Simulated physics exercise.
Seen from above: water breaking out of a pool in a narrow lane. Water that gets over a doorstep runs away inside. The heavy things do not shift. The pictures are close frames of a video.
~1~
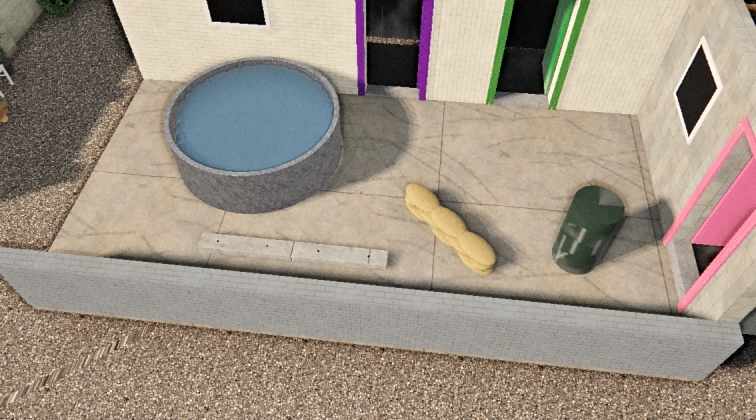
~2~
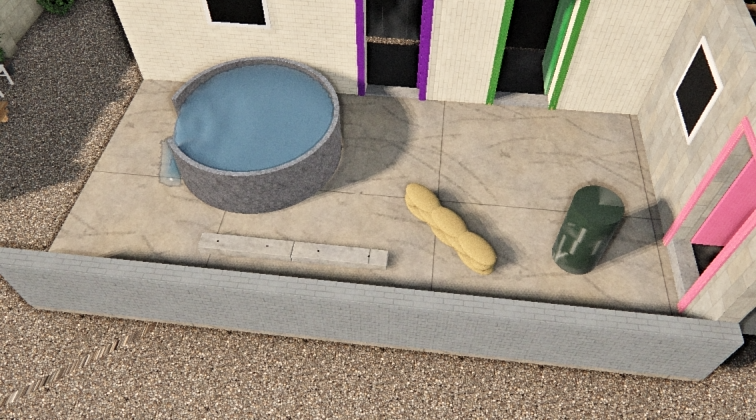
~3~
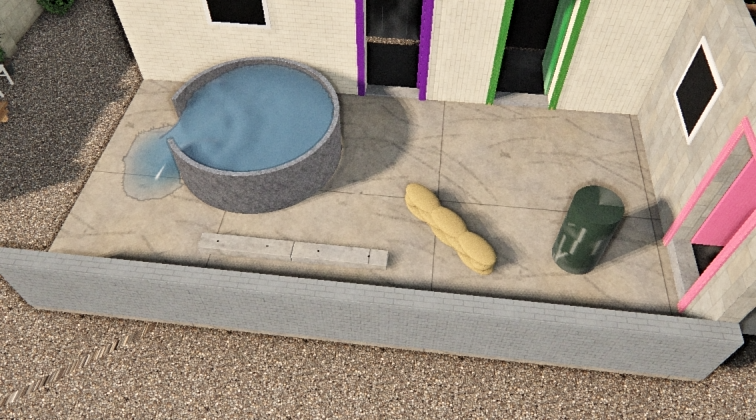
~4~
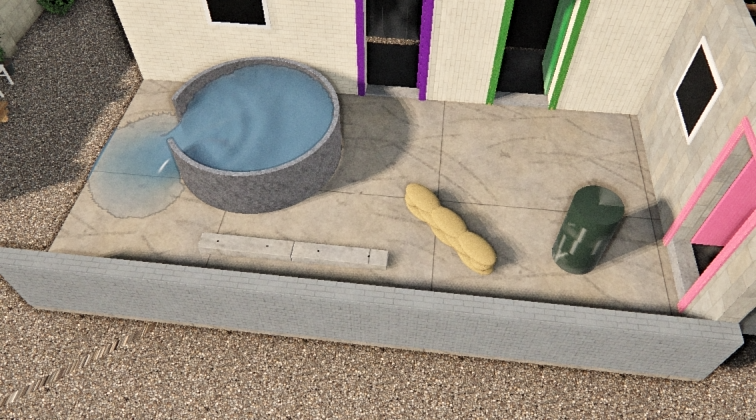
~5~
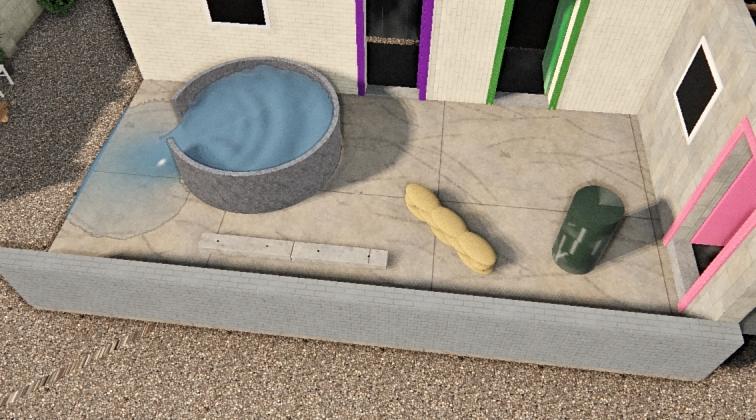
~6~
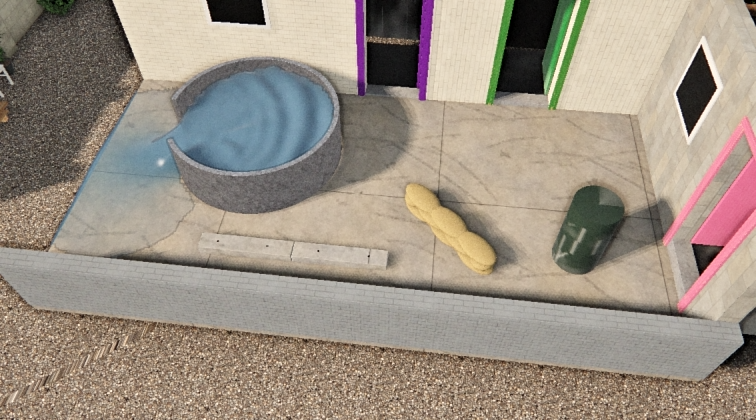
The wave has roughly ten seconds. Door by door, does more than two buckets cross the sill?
One by one: The pink door holds within the limit; the green door holds within the limit; the purple door holds within the limit.
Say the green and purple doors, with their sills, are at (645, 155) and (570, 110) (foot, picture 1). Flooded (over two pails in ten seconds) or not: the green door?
Then: Green door is under.
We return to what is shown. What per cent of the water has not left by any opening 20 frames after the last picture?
I make it 56 per cent.
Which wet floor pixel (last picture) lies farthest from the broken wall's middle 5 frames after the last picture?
Close to (50, 282).
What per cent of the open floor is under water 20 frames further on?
Near 15 in a hundred.
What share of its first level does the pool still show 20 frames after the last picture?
I make it 48 per cent.
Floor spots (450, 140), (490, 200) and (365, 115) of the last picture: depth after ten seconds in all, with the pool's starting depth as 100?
Roughly 0, 0 and 0 per cent, in turn.
A moment on, water covers 15 % of the floor; the pink door not reached, the green door not reached, the purple door not reached.
Next, water covers 15 % of the floor; the pink door not reached, the green door not reached, the purple door not reached.
Then, water covers 15 % of the floor; the pink door not reached, the green door not reached, the purple door not reached.
Later, water covers 15 % of the floor; the pink door not reached, the green door not reached, the purple door not reached.
In the end, water covers 15 % of the floor; the pink door not reached, the green door not reached, the purple door not reached.
